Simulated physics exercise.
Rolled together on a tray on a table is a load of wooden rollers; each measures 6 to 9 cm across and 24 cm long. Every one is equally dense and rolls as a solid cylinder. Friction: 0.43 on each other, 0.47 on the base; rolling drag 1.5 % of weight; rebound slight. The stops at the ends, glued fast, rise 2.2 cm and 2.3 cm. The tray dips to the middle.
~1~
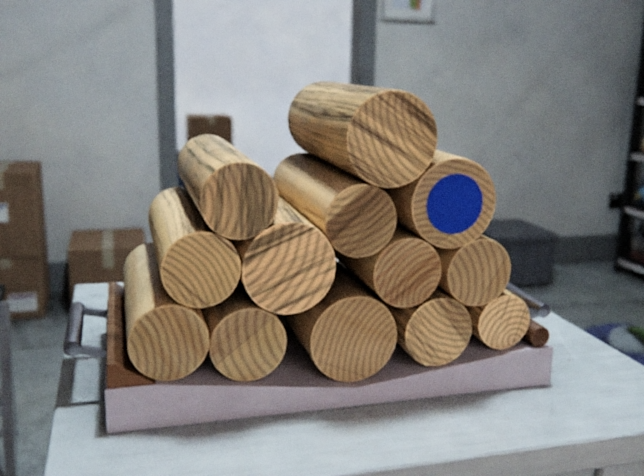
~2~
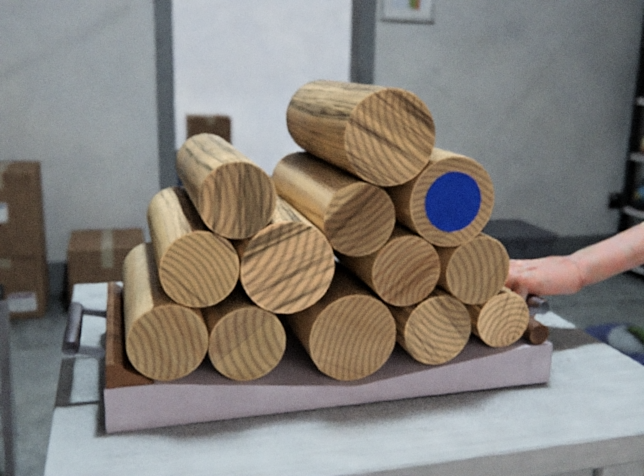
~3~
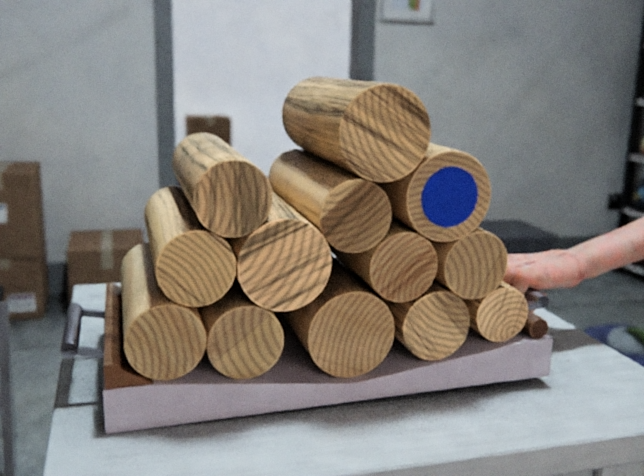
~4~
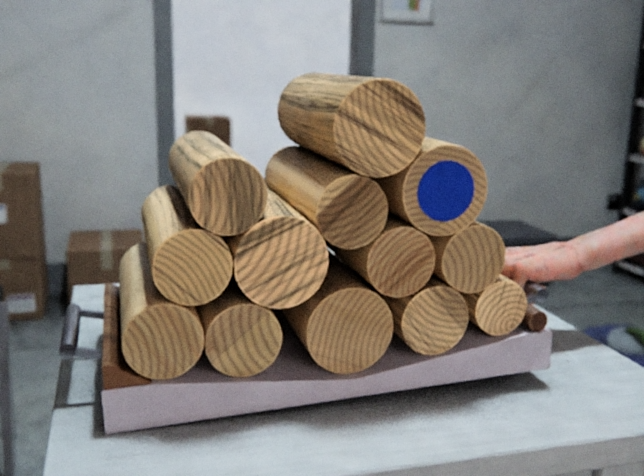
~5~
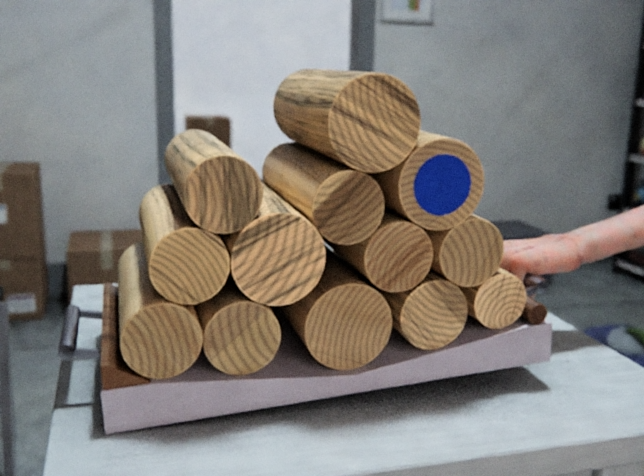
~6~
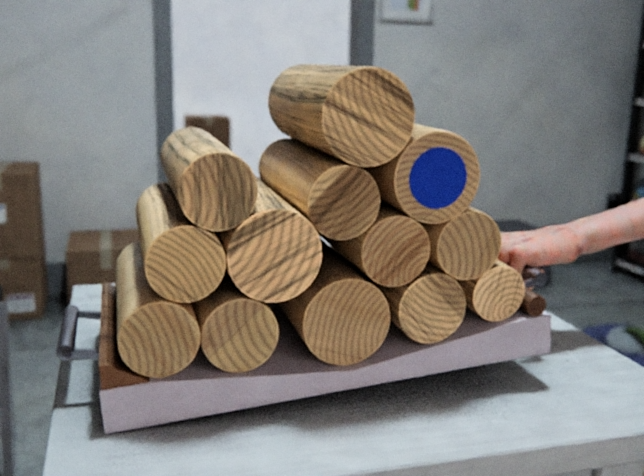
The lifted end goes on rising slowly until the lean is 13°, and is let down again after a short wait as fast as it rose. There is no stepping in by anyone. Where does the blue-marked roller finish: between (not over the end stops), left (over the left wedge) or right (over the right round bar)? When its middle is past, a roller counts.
The blue-marked roller ends between.
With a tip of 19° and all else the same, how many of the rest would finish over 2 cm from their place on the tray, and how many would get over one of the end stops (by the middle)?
It would be 13 and 10, in that order.
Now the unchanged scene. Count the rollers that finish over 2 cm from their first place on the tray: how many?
Tally: 10.
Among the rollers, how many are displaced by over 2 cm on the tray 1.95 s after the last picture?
Count at that time: 11.
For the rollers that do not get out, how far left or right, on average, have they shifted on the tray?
On average they drift left by around 3 cm.
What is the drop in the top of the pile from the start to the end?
Some 8 cm lower.
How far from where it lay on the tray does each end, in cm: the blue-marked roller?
Blue-marked roller: 2.
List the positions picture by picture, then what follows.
In the first frame, 13 rollers, 5 on the base, highest (393, 140); blue (455, 204); left wedge (2.3 cm) (112, 364); right round bar (2.2 cm) (542, 327).
Tray just starting; stops (110, 364) and (541, 325); pile unchanged, in the second frame.
Right end up 1°; stops (109, 365) and (540, 319); pile unchanged, in the third frame.
Right end up 2°; stops (107, 365) and (539, 312); pile unchanged; bottom ones (164, 343) (244, 341) (351, 332) (436, 321) (502, 309), in the fourth frame.
Right end up 4°; stops (105, 366) and (539, 304); pile unchanged, in the fifth frame.
Right end up 5°; stops (103, 365) and (537, 296); pile unchanged; blue (438, 178), in the sixth frame.
Then, 1.04 s after the last picture, right end up 13°; 6 now displaced over 2 cm; 1 over the left wedge; blue 1.9 cm left and 0.6 cm down (moves measured on the tray).
Then, 1.95 s after the last picture, right end up 9°; 11 now displaced over 2 cm; 4 over the left wedge; blue 2.8 cm left and 0.6 cm down.
Then, 2.76 s after the last picture, tray level; 9 now displaced over 2 cm; 4 over the left wedge; blue 2.2 cm left and 1.1 cm down.
Then, 2.93 s after the last picture, tray level; 9 now displaced over 2 cm; 4 over the left wedge; blue 2 cm left and 1.2 cm down.
At rest 3.4 s after the last picture, 10 moved over 2 cm; 4 over the left wedge; blue 1.3 cm left and 2.1 cm down; top of the pile 20 cm high, from 29 cm.
